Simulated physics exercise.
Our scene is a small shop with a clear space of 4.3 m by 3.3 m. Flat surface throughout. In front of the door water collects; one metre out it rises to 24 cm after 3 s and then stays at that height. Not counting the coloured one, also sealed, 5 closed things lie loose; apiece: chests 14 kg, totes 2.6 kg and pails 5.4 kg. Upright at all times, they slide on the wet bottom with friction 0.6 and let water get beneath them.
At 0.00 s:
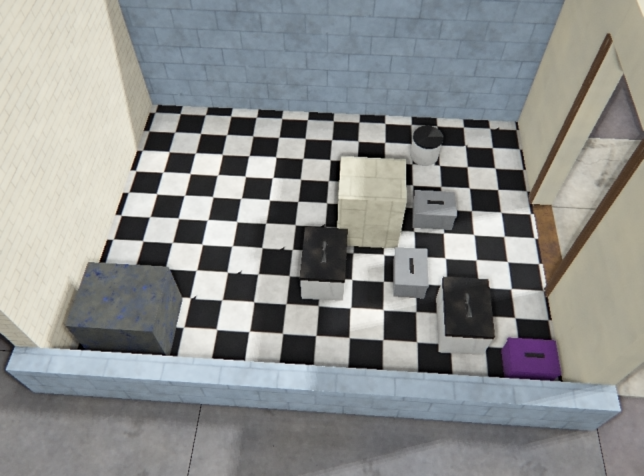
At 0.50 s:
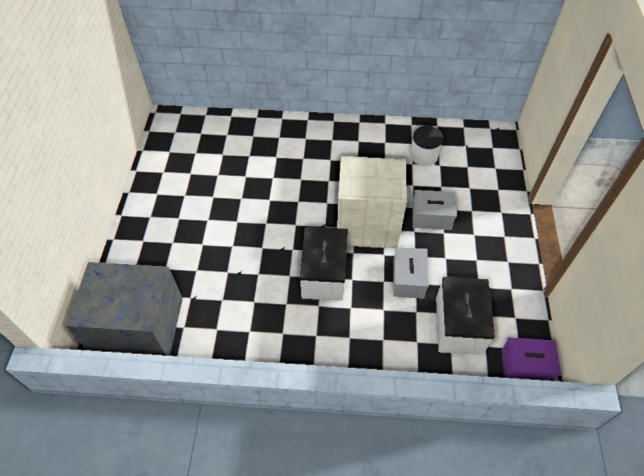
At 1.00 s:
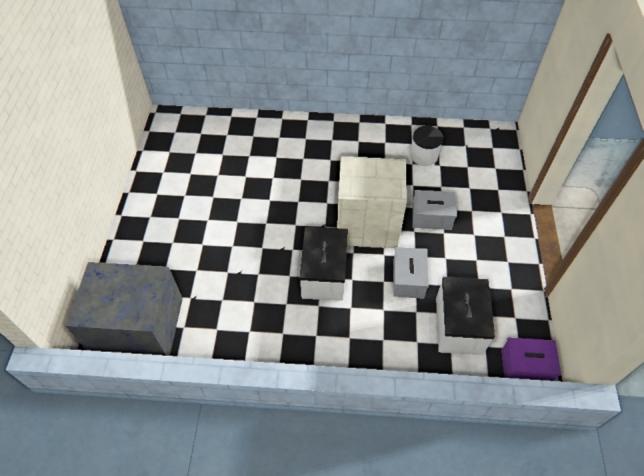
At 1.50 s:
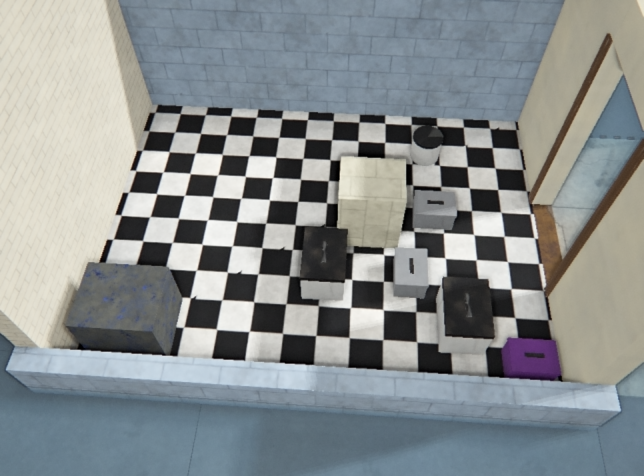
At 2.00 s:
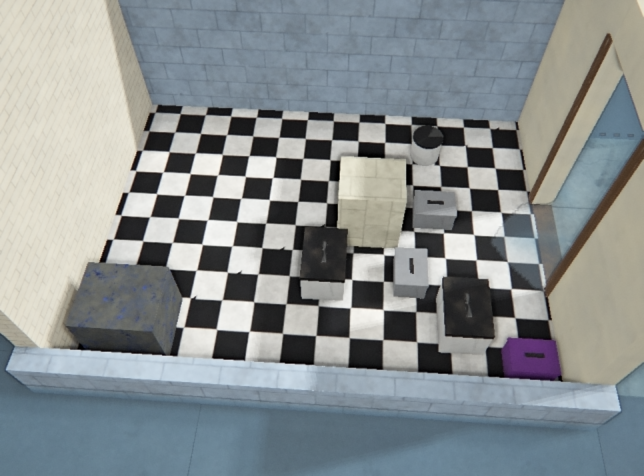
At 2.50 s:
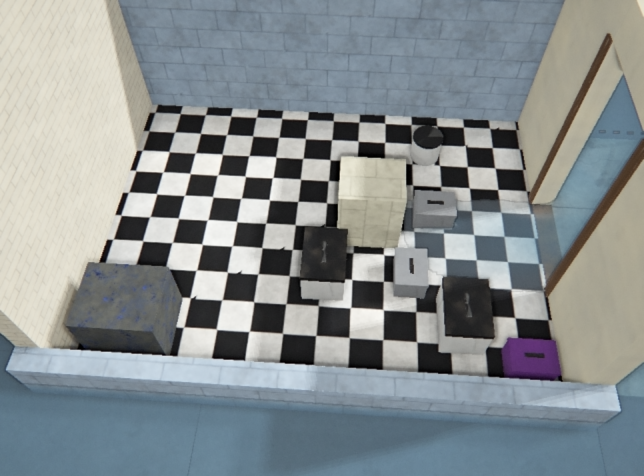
Water spreads over the ground outside, then through the doorway onto the checkered floor.
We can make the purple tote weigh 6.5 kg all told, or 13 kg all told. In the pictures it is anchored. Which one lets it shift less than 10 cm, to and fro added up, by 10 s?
Only heavy ballast does the job.
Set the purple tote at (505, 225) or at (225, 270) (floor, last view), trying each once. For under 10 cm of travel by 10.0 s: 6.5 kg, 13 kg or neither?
Note, in order: None OK; none OK.
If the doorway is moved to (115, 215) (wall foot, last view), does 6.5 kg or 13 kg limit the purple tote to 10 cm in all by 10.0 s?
With that change, both options fail.
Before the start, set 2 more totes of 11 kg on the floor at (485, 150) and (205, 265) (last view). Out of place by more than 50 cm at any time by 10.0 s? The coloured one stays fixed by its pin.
Below, beyond.
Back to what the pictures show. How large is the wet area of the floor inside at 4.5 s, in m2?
At that time the wet patch spans about 8.0 m2.
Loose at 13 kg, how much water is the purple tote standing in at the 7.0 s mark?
5 cm, roughly.
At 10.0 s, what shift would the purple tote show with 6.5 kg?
Around 30 centimetres out of place.
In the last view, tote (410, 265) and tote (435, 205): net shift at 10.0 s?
The first is 100 cm from its start, the second 250 cm.
After 3.5 s the purple tote would be 0 cm from its start with 6.5 kg and 0 cm from its start with 13 kg; 1 cm of water round it then.
After 4.5 s the purple tote would be 0 cm from its start with 6.5 kg and 0 cm from its start with 13 kg; 3 cm of water round it then.
After 7.0 s the purple tote would be 0 cm from its start with 6.5 kg and 0 cm from its start with 13 kg; 5 cm of water round it then.
After 10.0 s the purple tote would be 31 cm from its start with 6.5 kg and 1 cm from its start with 13 kg; 7 cm of water round it then.
